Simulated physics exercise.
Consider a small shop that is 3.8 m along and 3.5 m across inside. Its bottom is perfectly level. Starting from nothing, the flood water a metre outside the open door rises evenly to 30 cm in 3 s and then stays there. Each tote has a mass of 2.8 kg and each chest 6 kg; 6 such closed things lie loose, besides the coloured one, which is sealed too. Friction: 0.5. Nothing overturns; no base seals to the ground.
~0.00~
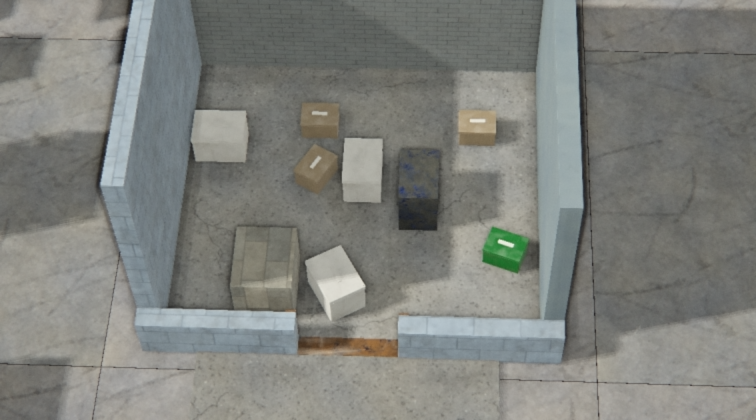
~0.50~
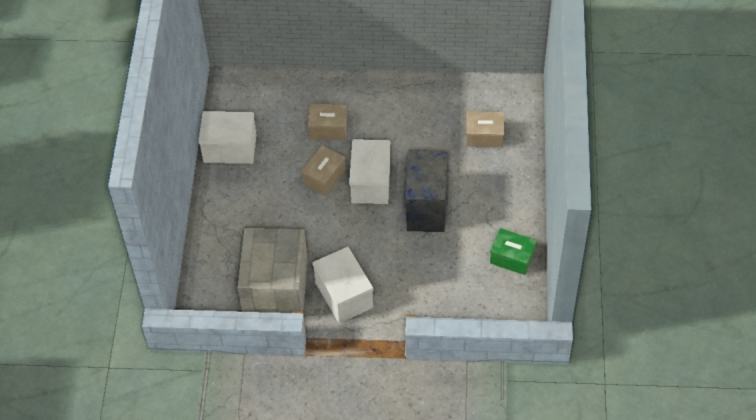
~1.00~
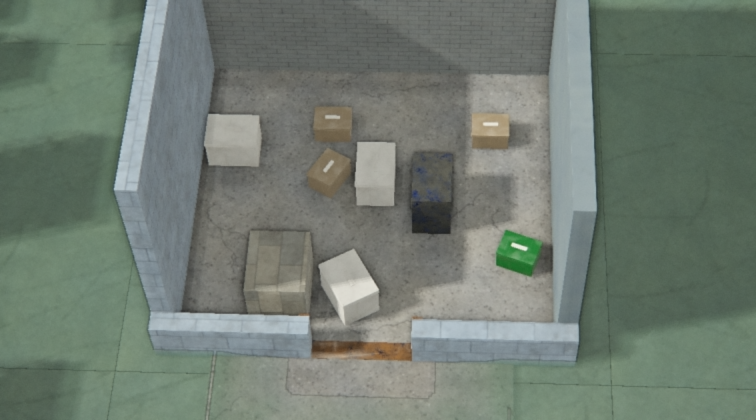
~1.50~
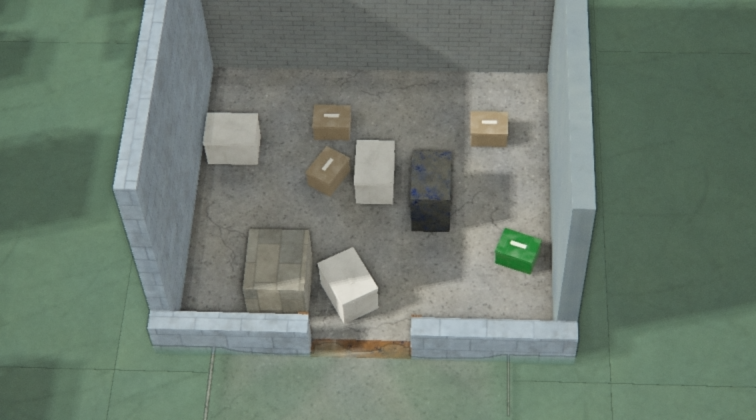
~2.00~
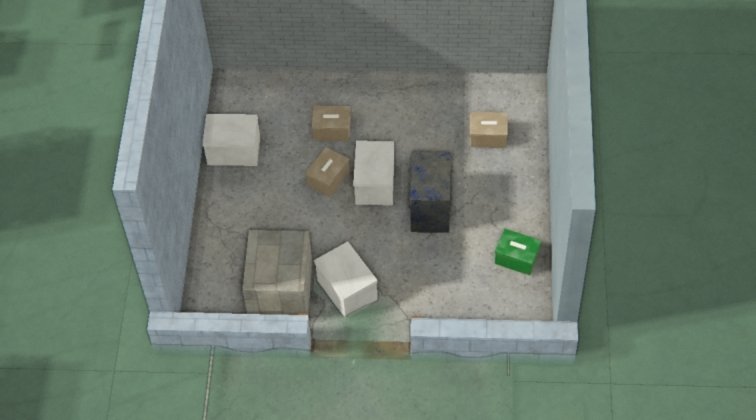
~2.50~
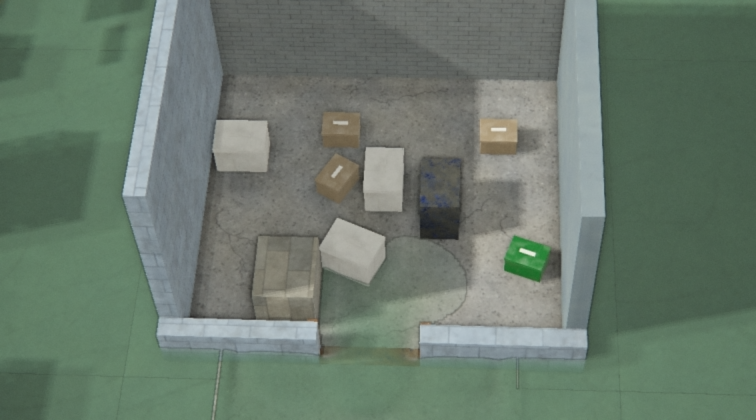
A small open-topped shop with scattered boxes and a green tote stood still as the ground outside turned green; then clear water crept in through the front gap, and the nearest white box shifted and turned.
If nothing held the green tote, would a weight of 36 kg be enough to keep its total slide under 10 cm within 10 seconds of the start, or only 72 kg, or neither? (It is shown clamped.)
Most likely it will manage with the lighter mass.
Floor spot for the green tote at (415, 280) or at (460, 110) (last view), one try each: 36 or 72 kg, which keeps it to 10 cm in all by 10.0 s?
The big mass is needed; the small mass already works.
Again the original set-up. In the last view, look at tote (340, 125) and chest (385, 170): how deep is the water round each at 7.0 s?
Some 15 cm at the first, some 11 cm at the second.
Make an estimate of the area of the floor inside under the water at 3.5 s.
5.5 m2.
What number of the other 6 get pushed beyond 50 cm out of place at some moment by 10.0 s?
I get 6.
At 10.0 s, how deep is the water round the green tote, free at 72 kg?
Around 11 cm.
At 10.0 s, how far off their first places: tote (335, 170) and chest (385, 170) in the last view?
In that order: 100 cm, 60 cm.
After 3.5 s the green tote would be 0 cm from its start with 36 kg and 0 cm from its start with 72 kg; 2 cm of water round it then.
After 4.5 s the green tote would be 0 cm from its start with 36 kg and 0 cm from its start with 72 kg; 4 cm of water round it then.
After 7.0 s the green tote would be 0 cm from its start with 36 kg and 0 cm from its start with 72 kg; 6 cm of water round it then.
After 10.0 s the green tote would be 0 cm from its start with 36 kg and 0 cm from its start with 72 kg; 11 cm of water round it then.
